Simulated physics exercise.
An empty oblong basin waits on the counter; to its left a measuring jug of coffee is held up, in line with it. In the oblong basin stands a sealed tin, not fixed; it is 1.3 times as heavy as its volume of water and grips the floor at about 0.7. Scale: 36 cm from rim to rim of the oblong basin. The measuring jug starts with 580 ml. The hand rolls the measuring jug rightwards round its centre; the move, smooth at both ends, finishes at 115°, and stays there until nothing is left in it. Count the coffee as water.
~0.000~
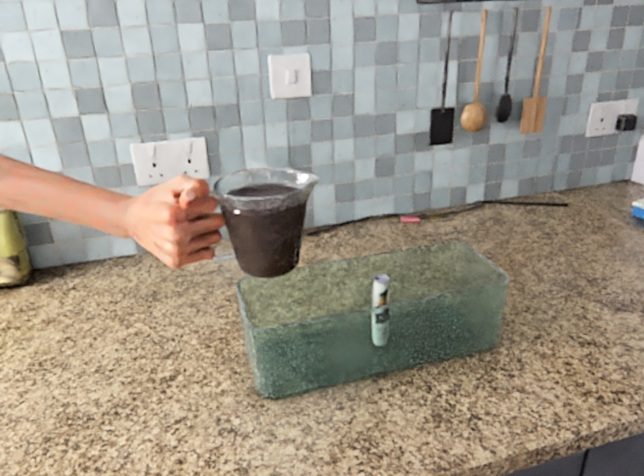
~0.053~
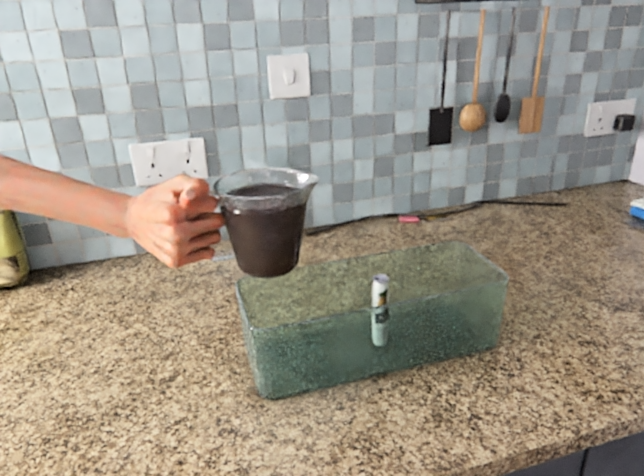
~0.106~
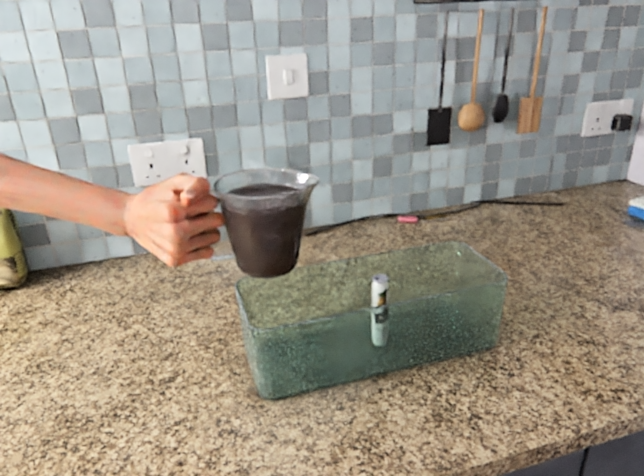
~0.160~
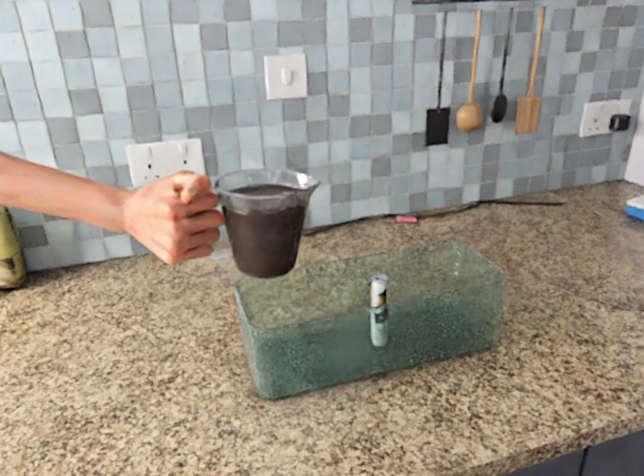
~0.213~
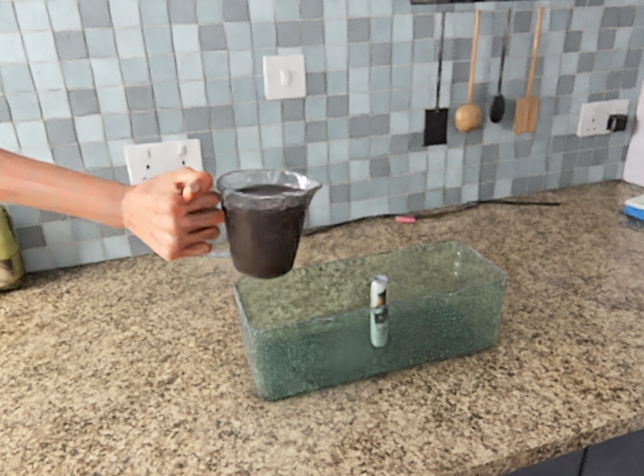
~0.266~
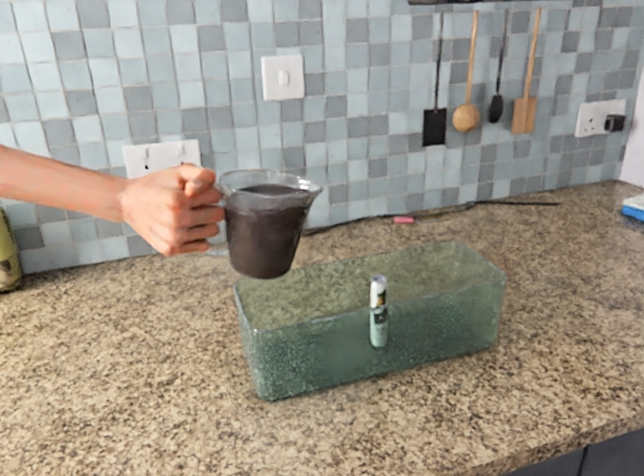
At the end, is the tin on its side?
The tin topples.
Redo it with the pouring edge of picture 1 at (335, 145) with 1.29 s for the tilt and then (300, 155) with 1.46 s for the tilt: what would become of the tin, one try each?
First it goes over; then it remains upright.
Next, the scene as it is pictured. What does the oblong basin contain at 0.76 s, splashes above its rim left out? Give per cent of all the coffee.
About 12 per cent.
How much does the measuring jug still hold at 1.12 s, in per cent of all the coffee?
Near 10 in a hundred.
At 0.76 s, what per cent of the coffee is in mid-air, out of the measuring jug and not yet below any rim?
Near 16 in a hundred.
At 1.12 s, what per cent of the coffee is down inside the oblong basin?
Some 82 per cent.
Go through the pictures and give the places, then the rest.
It leans 0°; its right rim is at (318, 177); the coffee meets the walls at (220, 200) and (304, 189); the oblong basin's rim runs from (242, 304) to (485, 260); the tin's top is at (381, 282), in the first frame.
It leans 0°; its right rim is at (318, 177); the coffee meets the walls at (220, 200) and (304, 189), in the second frame.
It leans 2°; its right rim is at (319, 178); the coffee meets the walls at (221, 200) and (304, 189), in the third frame.
It leans 4°; its right rim is at (320, 180); the coffee meets the walls at (221, 199) and (306, 189), in the fourth frame.
It leans 6°; its right rim is at (322, 183); the coffee meets the walls at (223, 200) and (308, 190), in the fifth frame.
It leans 10°; its right rim is at (323, 186); the coffee meets the walls at (224, 201) and (310, 190), in the sixth frame.
Then, 0.76 s in, the tilt is 64° and 71 per cent is still to pour; the tin stands where it began.
Then, 1.12 s in, the tilt is 103° and 11 per cent is still to pour; the tin lies on its side.
Then, 1.50 s in, the tilt is 115° and 0 per cent is still to pour; the tin lies on its side.
Then, 1.91 s in, the tilt is 115° and 0 per cent is still to pour; the tin lies on its side.
Finally, the tin lies on its side.
